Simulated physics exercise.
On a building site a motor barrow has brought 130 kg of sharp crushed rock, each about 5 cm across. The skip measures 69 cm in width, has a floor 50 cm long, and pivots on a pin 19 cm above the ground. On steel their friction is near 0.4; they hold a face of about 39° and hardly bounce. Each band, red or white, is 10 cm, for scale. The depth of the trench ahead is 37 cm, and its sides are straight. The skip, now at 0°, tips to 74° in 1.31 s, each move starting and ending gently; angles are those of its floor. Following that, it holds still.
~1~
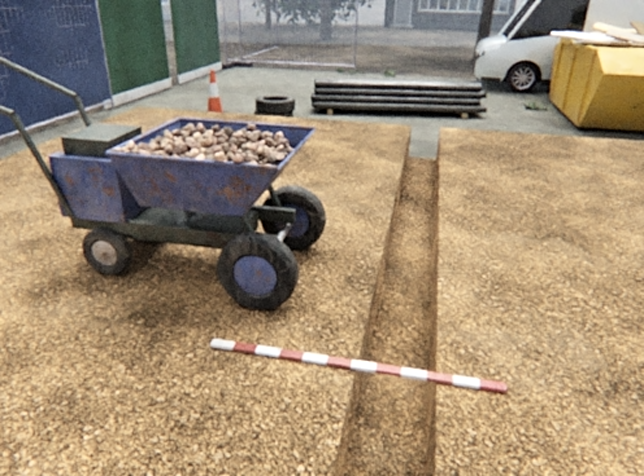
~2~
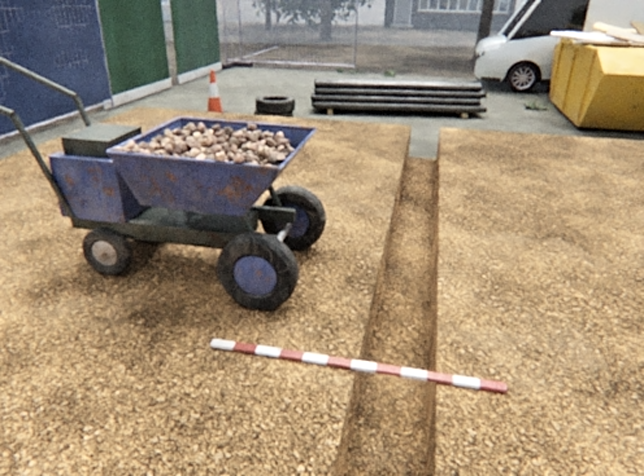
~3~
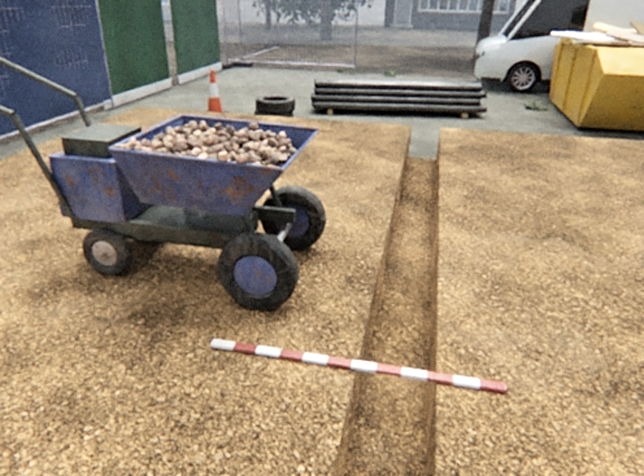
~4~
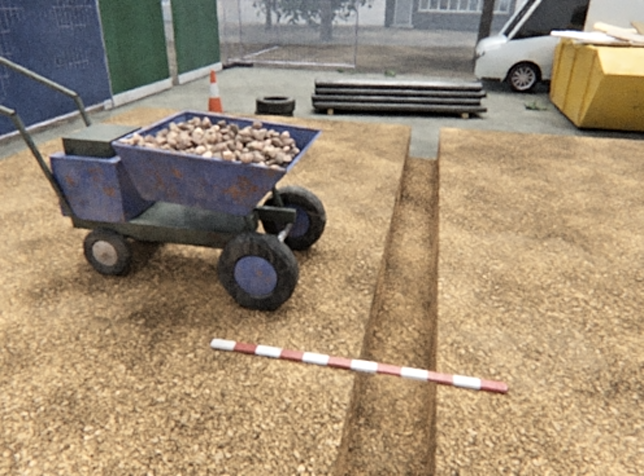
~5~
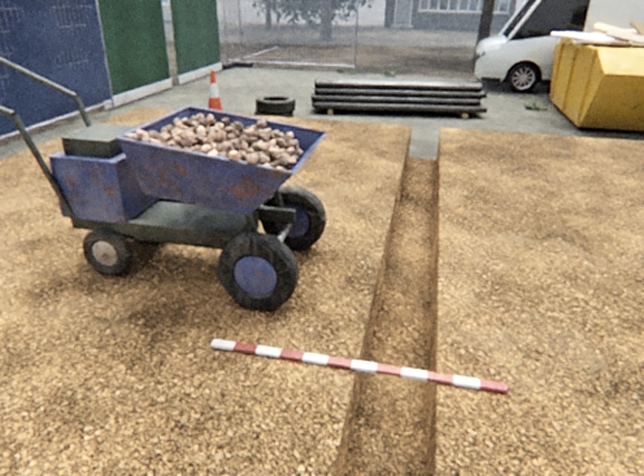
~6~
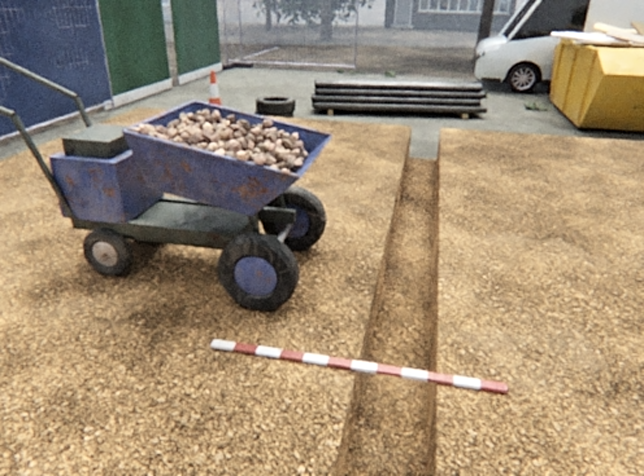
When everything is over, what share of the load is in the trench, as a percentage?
Close to 93 in a hundred.
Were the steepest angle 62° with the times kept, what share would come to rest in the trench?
Some 45% would finish there.
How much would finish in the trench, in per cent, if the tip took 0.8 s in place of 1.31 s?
It would be near 80 per cent.
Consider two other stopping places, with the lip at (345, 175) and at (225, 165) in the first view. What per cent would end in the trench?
That gives roughly 35 per cent and roughly 65 per cent.
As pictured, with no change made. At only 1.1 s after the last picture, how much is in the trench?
Close to 35 per cent has got there by then.
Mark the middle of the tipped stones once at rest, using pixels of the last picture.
Middle at around (405, 332), I'd say.
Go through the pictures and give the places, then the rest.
In the first picture, the skip is at 0°, its lip at (278, 169); the top of the load is at (231, 135).
In the second picture, the skip is at 0°, its lip at (279, 169); the top of the load is at (229, 134).
In the third picture, the skip is at 2°, its lip at (282, 170); the top of the load is at (229, 134).
In the fourth picture, lip at (286, 171), floor tilted 4°, highest stones at (222, 133).
In the fifth picture, lip at (292, 174), floor tilted 7°, highest stones at (195, 125).
In the sixth picture, lip at (299, 177), floor tilted 10°, highest stones at (195, 120).
Then, 0.7 s after the last picture the floor is at 62°, 99 % in the skip, 1 % in the trench; the foremost stones are at (391, 244).
Then, 1.1 s after the last picture the floor is at 74°, 60 % in the skip, 37 % in the trench, 3 % past the trench; the foremost stones are at (474, 302).
Then, 1.5 s after the last picture the floor is at 74°, 30 % in the skip, 63 % in the trench, 7 % past the trench; the foremost stones are at (533, 311).
Then, 3.4 s after the last picture the floor is at 74°, 0 % in the skip, 93 % in the trench, 7 % past the trench; the foremost stones are at (543, 308).
